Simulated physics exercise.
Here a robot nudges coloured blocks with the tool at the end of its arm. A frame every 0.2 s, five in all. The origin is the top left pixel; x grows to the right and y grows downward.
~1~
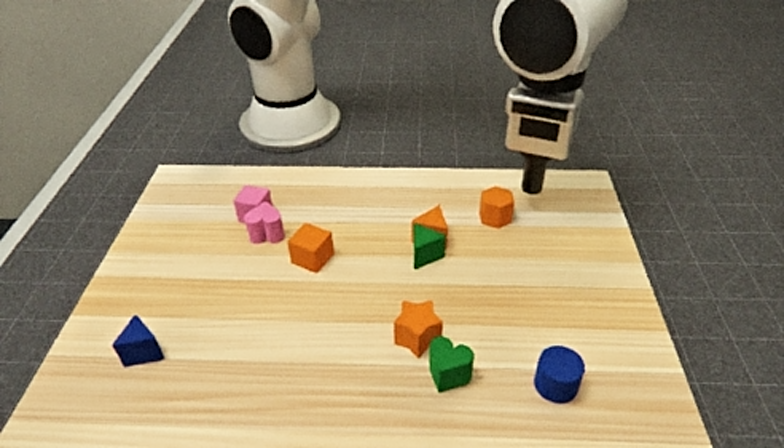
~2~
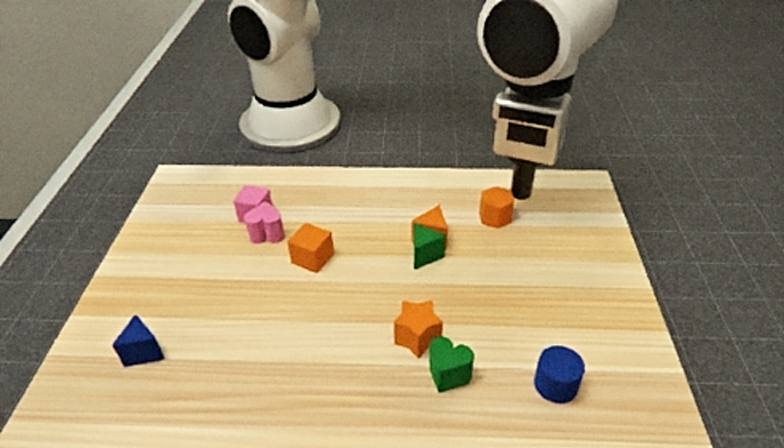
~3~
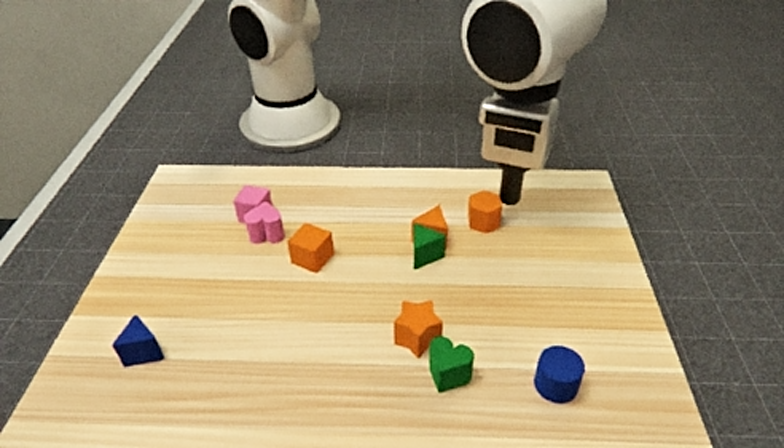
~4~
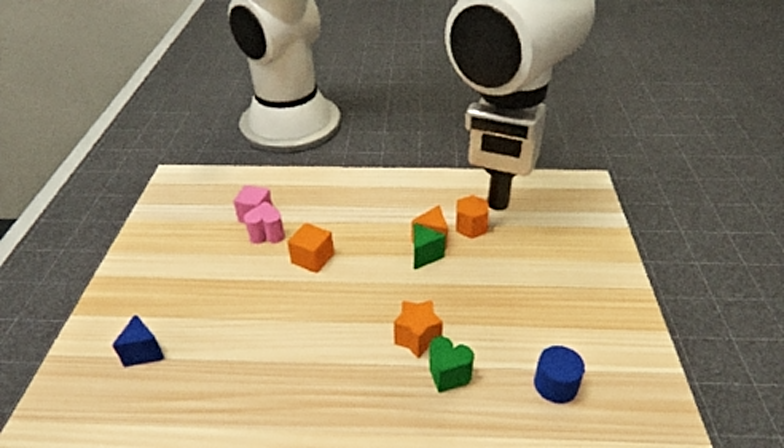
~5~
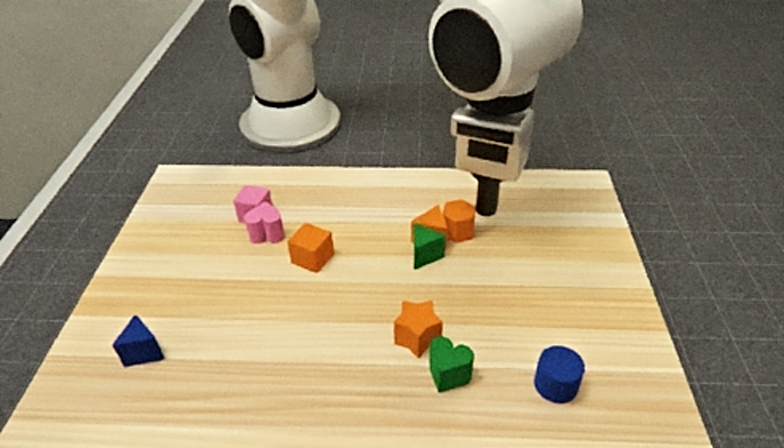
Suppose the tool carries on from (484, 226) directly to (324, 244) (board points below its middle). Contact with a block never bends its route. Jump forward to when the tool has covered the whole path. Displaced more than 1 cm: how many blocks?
Three or more move.
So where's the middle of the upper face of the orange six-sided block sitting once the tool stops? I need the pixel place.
My prediction: (295, 232).
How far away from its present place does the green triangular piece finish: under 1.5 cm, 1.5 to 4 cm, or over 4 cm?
Up to 1.5 cm.
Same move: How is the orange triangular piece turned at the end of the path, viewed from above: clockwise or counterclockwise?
It is turned anticlockwise.
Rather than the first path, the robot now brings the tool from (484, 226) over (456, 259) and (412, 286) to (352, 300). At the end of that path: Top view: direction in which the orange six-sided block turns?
The orange six-sided block rotates clockwise.
The first path, step by step. One third of the way, tool at (432, 216); green triangular piece at (422, 236), turned 25° anticlockwise; orange triangular piece at (380, 224), turned 30° anticlockwise; orange six-sided block at (404, 214).
Two thirds of the way, tool at (376, 222); orange square piece at (297, 240), turned 10° clockwise; green triangular piece at (422, 236), turned 25° anticlockwise; orange triangular piece at (331, 241), turned 55° anticlockwise; orange six-sided block at (349, 224), turned 20° anticlockwise.
At the end, tool at (321, 228); orange square piece at (271, 252), turned 20° clockwise; green triangular piece at (422, 236), turned 25° anticlockwise; orange triangular piece at (324, 248), turned 90° anticlockwise; orange six-sided block at (295, 232), turned 55° anticlockwise.
